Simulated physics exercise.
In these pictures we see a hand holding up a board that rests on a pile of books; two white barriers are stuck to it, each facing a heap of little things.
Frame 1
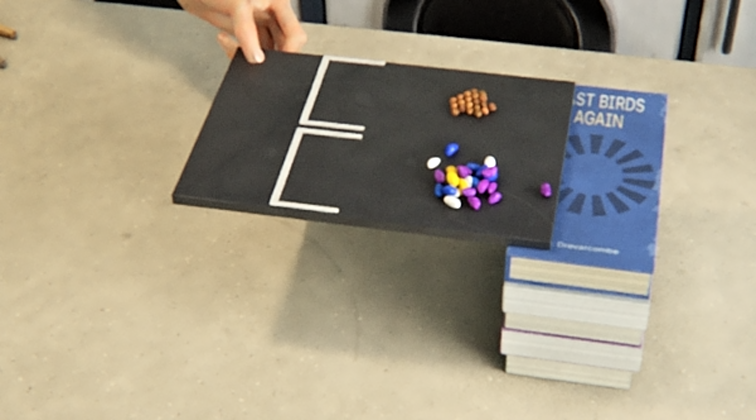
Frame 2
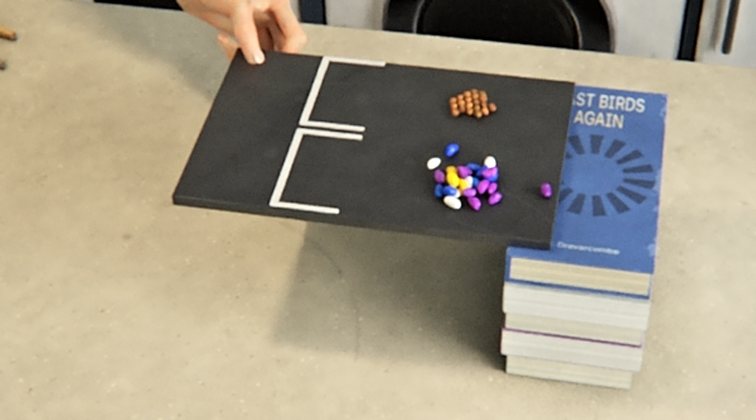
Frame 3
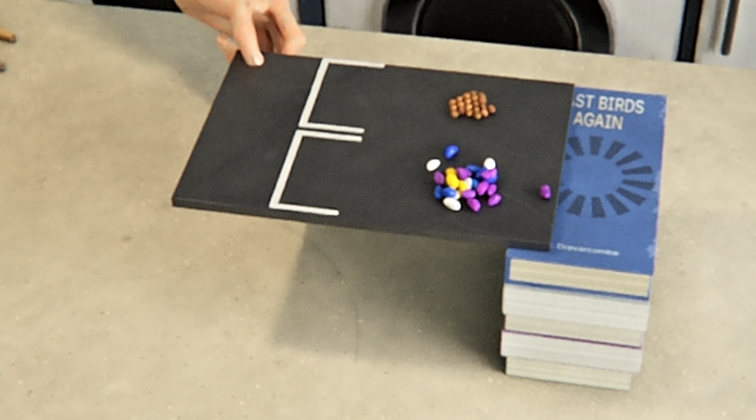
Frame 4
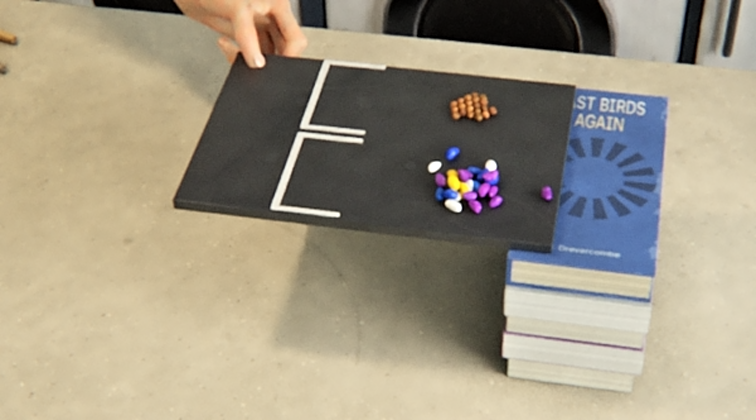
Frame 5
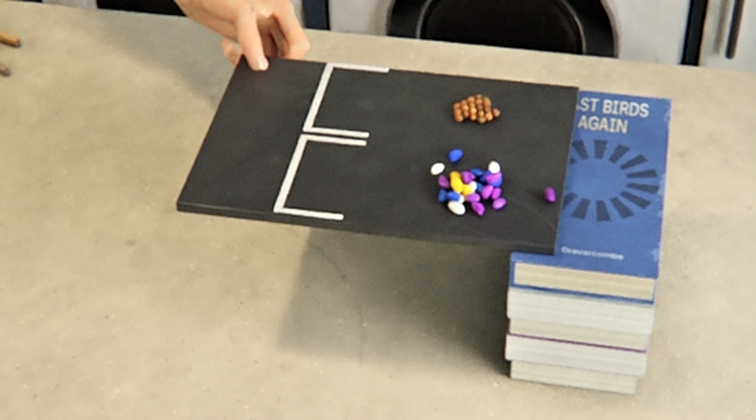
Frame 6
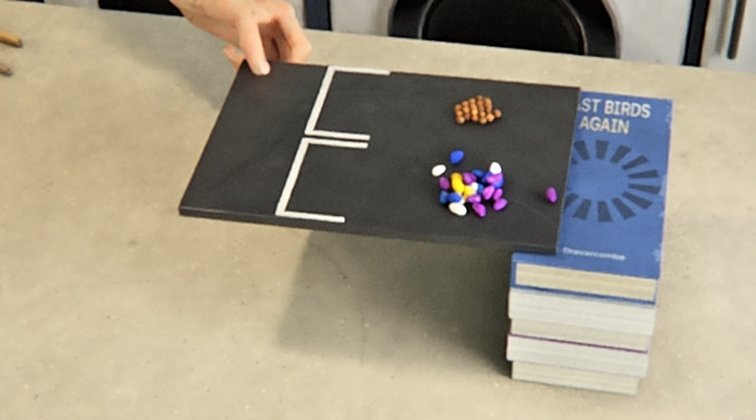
A hand held one end of a black board almost still, lowering it very slightly, while the other end rested on stacked books and the jelly beans and little brown balls stayed in their heaps.
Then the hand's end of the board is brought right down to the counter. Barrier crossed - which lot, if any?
In the end most likely the near lot clears its barrier; most likely the far lot clears its barrier.
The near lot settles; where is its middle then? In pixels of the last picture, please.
It ends up centred around (165, 300) in the final picture.
Then, 0.51 s past the last view, board sloping at 13°; near lot where it was; far lot on its way down.
Then, 1.05 s past the last view, board sloping at 27°; near lot about a quarter past its bar; far lot nearly all past its bar.
Then, 1.70 s past the last view, board resting at 31°; near lot all past its bar; far lot nearly all past its bar.
Finally, board resting at 31°; near lot all past its bar; far lot nearly all past its bar.
